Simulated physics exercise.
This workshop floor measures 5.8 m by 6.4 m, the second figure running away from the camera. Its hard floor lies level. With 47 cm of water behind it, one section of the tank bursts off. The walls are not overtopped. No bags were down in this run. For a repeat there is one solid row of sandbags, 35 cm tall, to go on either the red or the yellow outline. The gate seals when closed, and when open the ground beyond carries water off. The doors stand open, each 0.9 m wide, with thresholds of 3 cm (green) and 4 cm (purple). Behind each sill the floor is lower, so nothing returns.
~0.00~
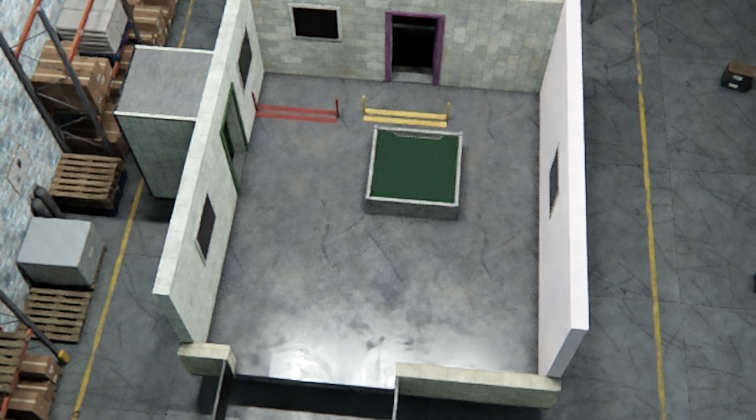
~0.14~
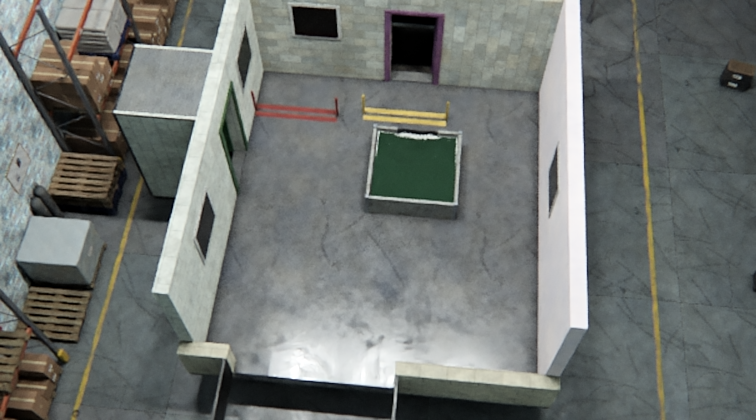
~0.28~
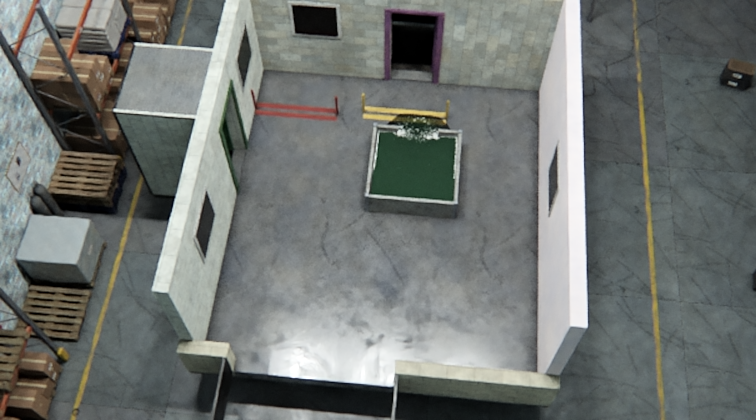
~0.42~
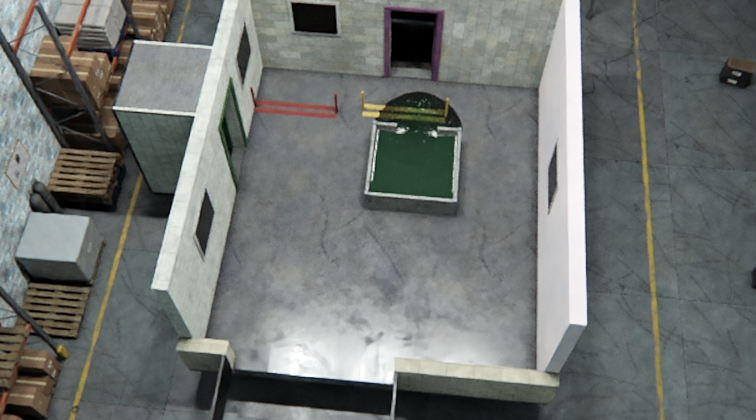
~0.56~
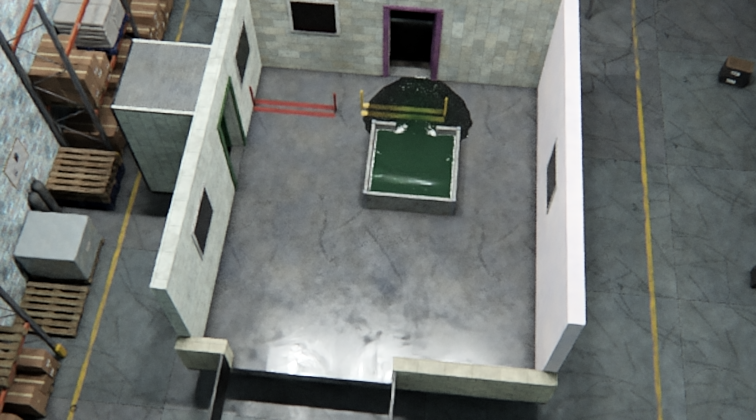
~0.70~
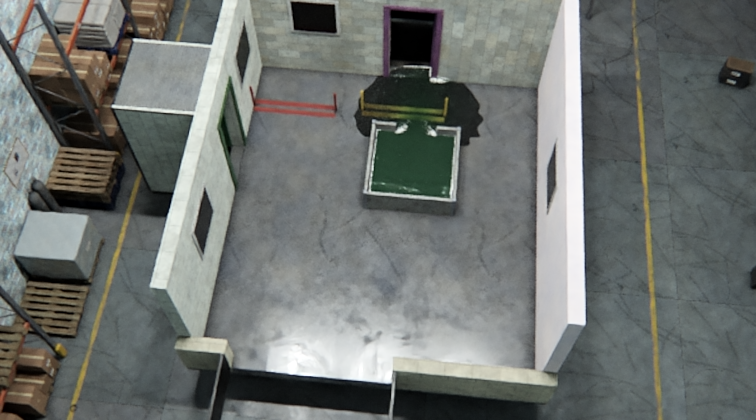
Water bursts from the tank's far side and spreads across the floor toward the purple-framed doorway.
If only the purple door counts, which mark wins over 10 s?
Lay them on the yellow one.
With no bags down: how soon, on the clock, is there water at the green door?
Green 3.8 s.
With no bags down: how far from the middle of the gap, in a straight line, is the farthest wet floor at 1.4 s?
Some 2.6 m out.
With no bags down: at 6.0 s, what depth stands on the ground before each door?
In cm: Green 2, purple 8.
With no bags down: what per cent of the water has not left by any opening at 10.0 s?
About 72 per cent.
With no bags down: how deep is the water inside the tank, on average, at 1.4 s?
Some 31 cm.
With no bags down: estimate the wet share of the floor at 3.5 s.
Near 25 per cent is wet.
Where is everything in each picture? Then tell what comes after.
The first picture shows the tank at (415, 167) is whole and still, 47 cm deep.
In the second picture, the front is at a hidden place, 0.5 m from the gap on the tank's far side; 0.2 m2 of floor is under water; 47 cm left at the back of the tank.
In the third picture, the front is at a hidden place, 0.8 m from the gap on the tank's far side; 0.7 m2 of floor is under water; 47 cm left at the back of the tank.
In the fourth picture, water pours out on the tank's far side and has run 1.2 m, to (428, 97); typically 5 cm deep outside, 47 cm at the tank's back.
In the fifth picture, the front is at (434, 81), 1.6 m from the gap on the tank's far side; 2.2 m2 of floor is under water; 45 cm left at the back of the tank.
In the sixth picture, water pours out on the tank's far side and has run 1.9 m, to (404, 68); typically 5 cm deep outside, 39 cm at the tank's back.
After 1.4 s water covers 10 % of the floor and is deepest (27 cm) near (417, 139) in the run without bags; in at the purple door, 65 L with no bags, 68 L with the row on red, 0 L on yellow.
After 2.2 s water covers 15 % of the floor and is deepest (22 cm) near (535, 91) in the run without bags; in at the purple door, 150 L with no bags, 160 L with the row on red, 0 L on yellow.
After 3.5 s water covers 25 % of the floor and is deepest (15 cm) near (417, 139) in the run without bags; in at the purple door, 231 L with no bags, 235 L with the row on red, 0 L on yellow.
After 6.0 s water covers 50 % of the floor and is deepest (9 cm) near (417, 139) in the run without bags; in at the purple door, 302 L with no bags, 307 L with the row on red, 0 L on yellow.
After 10.0 s water covers 70 % of the floor and is deepest (5 cm) near (531, 364) in the run without bags; in at the purple door, 327 L with no bags, 334 L with the row on red, 8 L on yellow.
